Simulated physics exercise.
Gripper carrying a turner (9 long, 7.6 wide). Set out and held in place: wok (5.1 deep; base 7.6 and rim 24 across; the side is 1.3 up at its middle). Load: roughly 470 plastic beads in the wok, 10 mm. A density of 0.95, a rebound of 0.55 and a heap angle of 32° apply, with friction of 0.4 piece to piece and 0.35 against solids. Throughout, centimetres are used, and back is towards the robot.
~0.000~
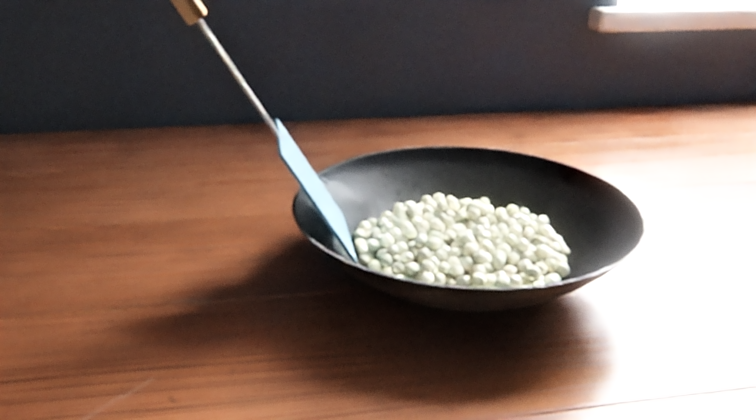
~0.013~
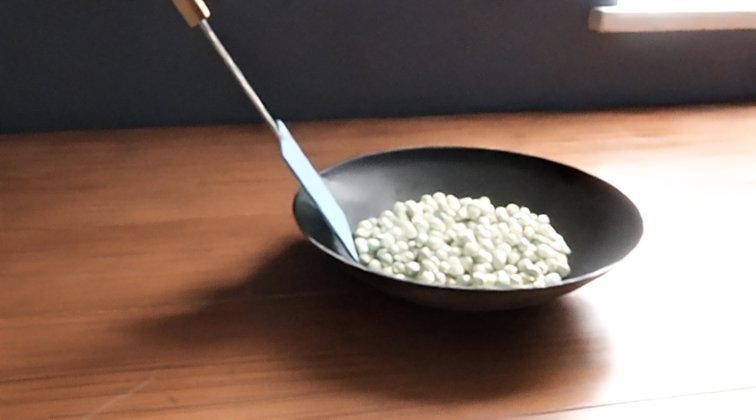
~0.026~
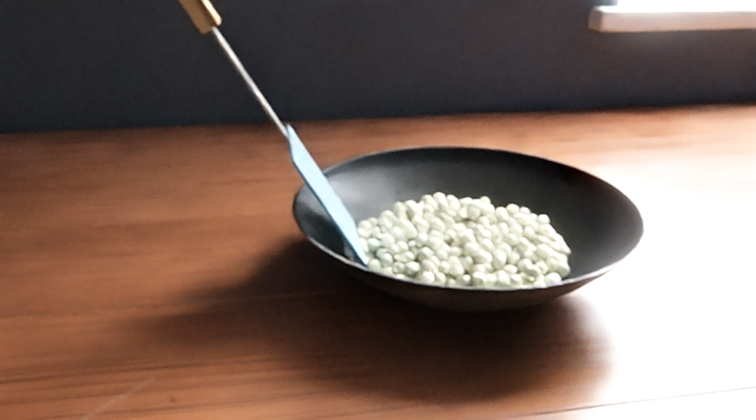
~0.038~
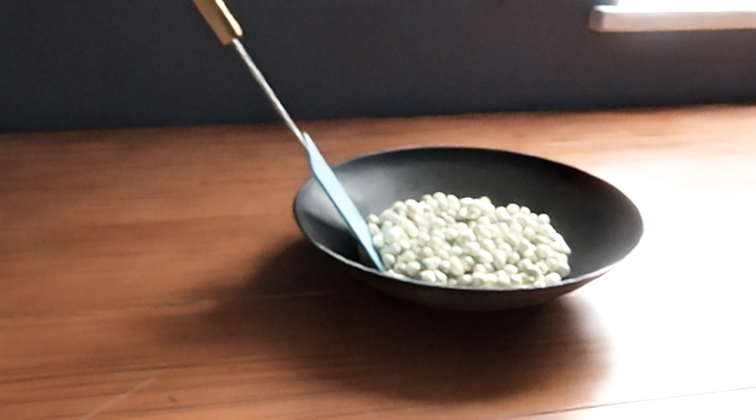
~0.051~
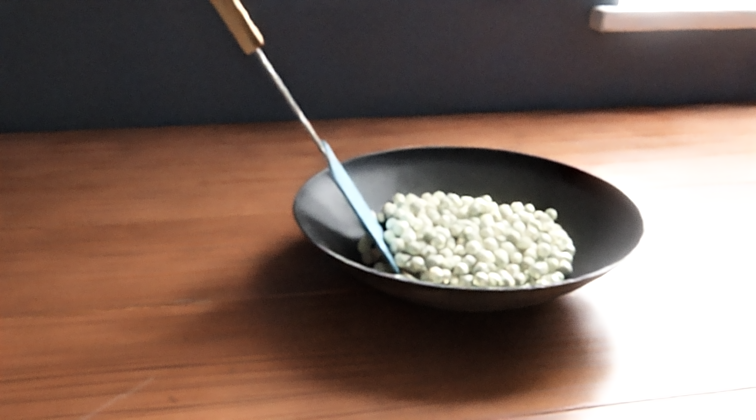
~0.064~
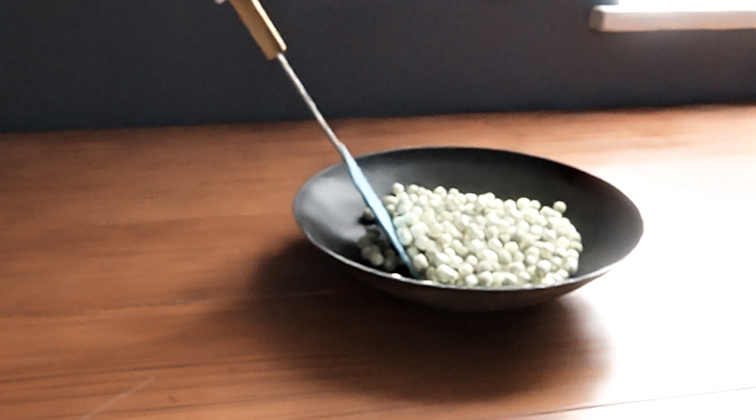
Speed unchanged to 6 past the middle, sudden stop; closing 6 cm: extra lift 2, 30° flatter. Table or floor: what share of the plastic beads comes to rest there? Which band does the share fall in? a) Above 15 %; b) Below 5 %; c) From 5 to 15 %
a, above 15 %.
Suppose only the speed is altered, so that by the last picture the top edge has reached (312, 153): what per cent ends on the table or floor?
Expect about 0 per cent there.
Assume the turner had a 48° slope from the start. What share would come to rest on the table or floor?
Estimate: Approx. 15 %.
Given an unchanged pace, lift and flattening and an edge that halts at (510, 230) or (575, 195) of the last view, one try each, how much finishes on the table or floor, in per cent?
About 0 and 40 per cent.
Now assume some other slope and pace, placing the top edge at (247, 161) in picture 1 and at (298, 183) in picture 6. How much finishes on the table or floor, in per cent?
Near 0 in a hundred.
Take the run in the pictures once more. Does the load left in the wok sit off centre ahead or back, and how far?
I'd say close to 3.5 cm toward the front.
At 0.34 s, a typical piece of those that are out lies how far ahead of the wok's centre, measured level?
About 16 cm.
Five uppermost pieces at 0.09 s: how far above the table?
Roughly 5 centimetres.
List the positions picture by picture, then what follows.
Turner top edge at (278, 135), sloping 60°; upper third of the load around (463, 238), from x 360 to 565, top at y 200; 471 in the wok, in the first picture.
Turner top edge at (280, 136), sloping 60°; upper third of the load around (463, 238), from x 360 to 565, top at y 200, in the second picture.
Turner top edge at (290, 142), sloping 60°; upper third of the load around (463, 238), from x 360 to 565, top at y 200, in the third picture.
Turner top edge at (308, 151), sloping 60°; upper third of the load around (464, 236), from x 365 to 565, top at y 200, in the fourth picture.
Turner top edge at (328, 158), sloping 60°; upper third of the load around (464, 235), from x 365 to 570, top at y 200, in the fifth picture.
Turner top edge at (347, 162), sloping 60°; upper third of the load around (465, 230), from x 365 to 575, top at y 190; 471 in the wok, in the sixth picture.
After 0.09 s, sloping 59°, highest piece 5 above the table; 471 in the wok.
After 0.13 s, sloping 48°, highest piece 6 above the table; 471 in the wok.
After 0.34 s, sloping 30°, highest piece 7 above the table; 364 in the wok, 90 on the table or floor, 17 on the blade or in flight.
After 1.39 s, sloping 30°, highest piece 6 above the table; 362 in the wok, 109 on the table or floor.
At rest, 362 in the wok, 109 on the table or floor. That is 23 % on the table or floor.
